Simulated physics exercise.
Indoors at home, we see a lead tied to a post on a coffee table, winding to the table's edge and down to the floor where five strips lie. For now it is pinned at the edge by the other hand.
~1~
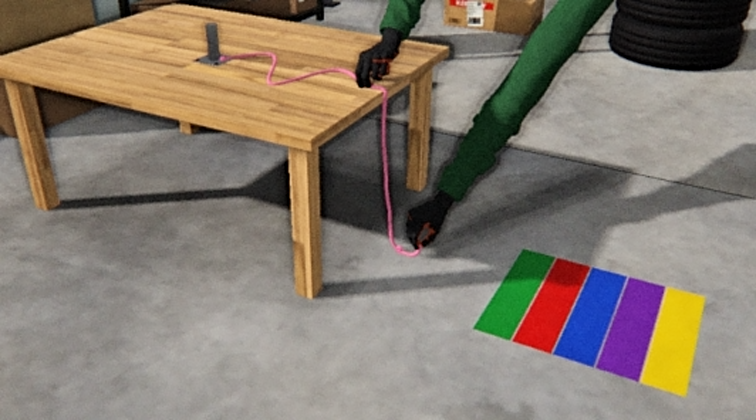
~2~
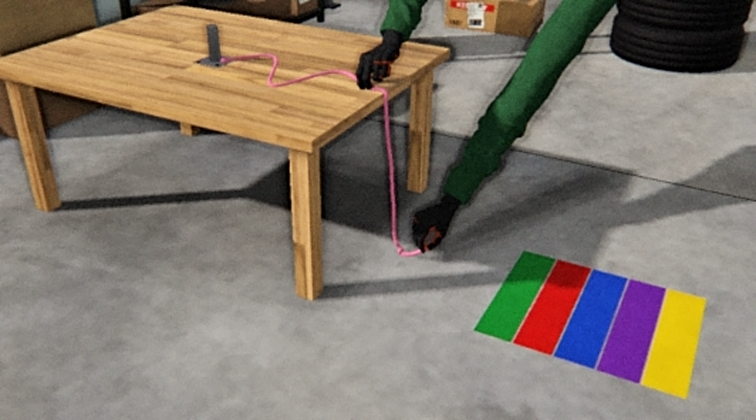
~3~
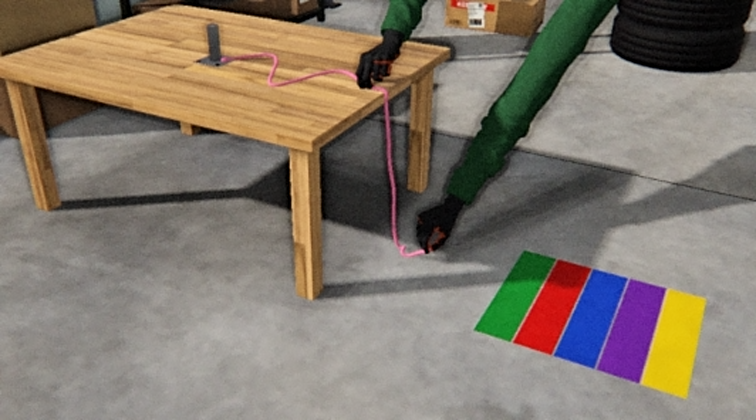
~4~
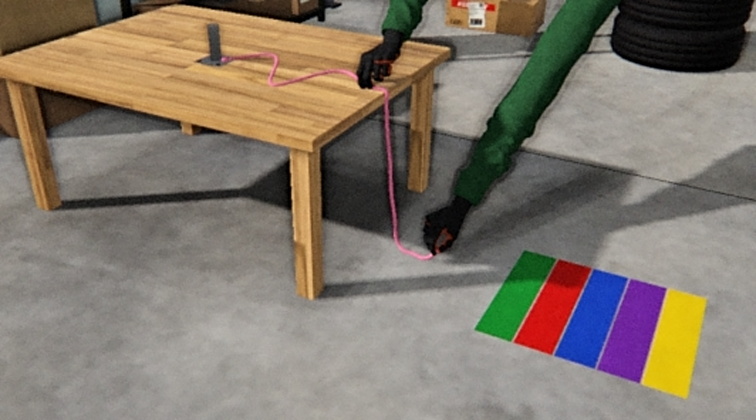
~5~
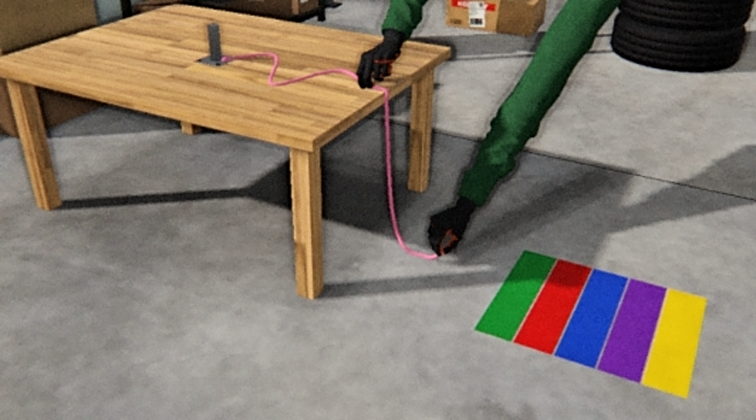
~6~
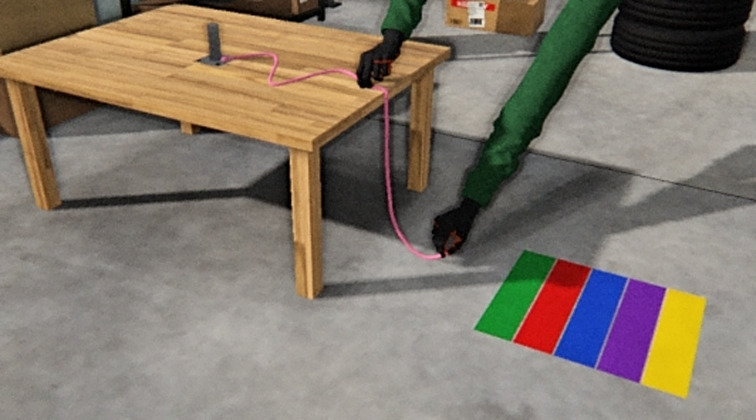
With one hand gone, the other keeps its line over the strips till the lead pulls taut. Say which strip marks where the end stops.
The yellow strip marks it.
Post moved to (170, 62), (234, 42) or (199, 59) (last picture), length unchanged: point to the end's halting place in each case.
First (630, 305), then (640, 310), and last (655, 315).
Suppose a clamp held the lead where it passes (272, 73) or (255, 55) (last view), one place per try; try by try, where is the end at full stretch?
Per try (px, approx.): (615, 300), (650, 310).
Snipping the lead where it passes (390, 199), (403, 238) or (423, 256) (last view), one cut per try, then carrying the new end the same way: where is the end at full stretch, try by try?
First (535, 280), then (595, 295), then (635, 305).
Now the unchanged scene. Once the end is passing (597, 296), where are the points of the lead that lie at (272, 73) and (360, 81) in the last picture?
In order: (323, 75) and (402, 167).
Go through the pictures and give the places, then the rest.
End (420, 246); green (501, 318); red (540, 330); blue (580, 342); purple (623, 355); yellow (668, 369), in the first frame.
End (426, 249); lead through (259, 56) (271, 76) (315, 76) (368, 88) (390, 154) (394, 228), in the second frame.
End (430, 250), in the third frame.
End (437, 251); lead through (260, 55) (272, 75) (315, 75) (369, 87) (389, 153) (396, 228), in the fourth frame.
End (442, 252), in the fifth frame.
End (446, 254); lead through (260, 55) (272, 75) (315, 75) (369, 87) (387, 152) (396, 227), in the sixth frame.
Early on, end near (597, 296); over blue.
Midway, end near (648, 311); over purple.
At the end of the slack, end near (679, 320); over yellow. It gets as far as the yellow strip.
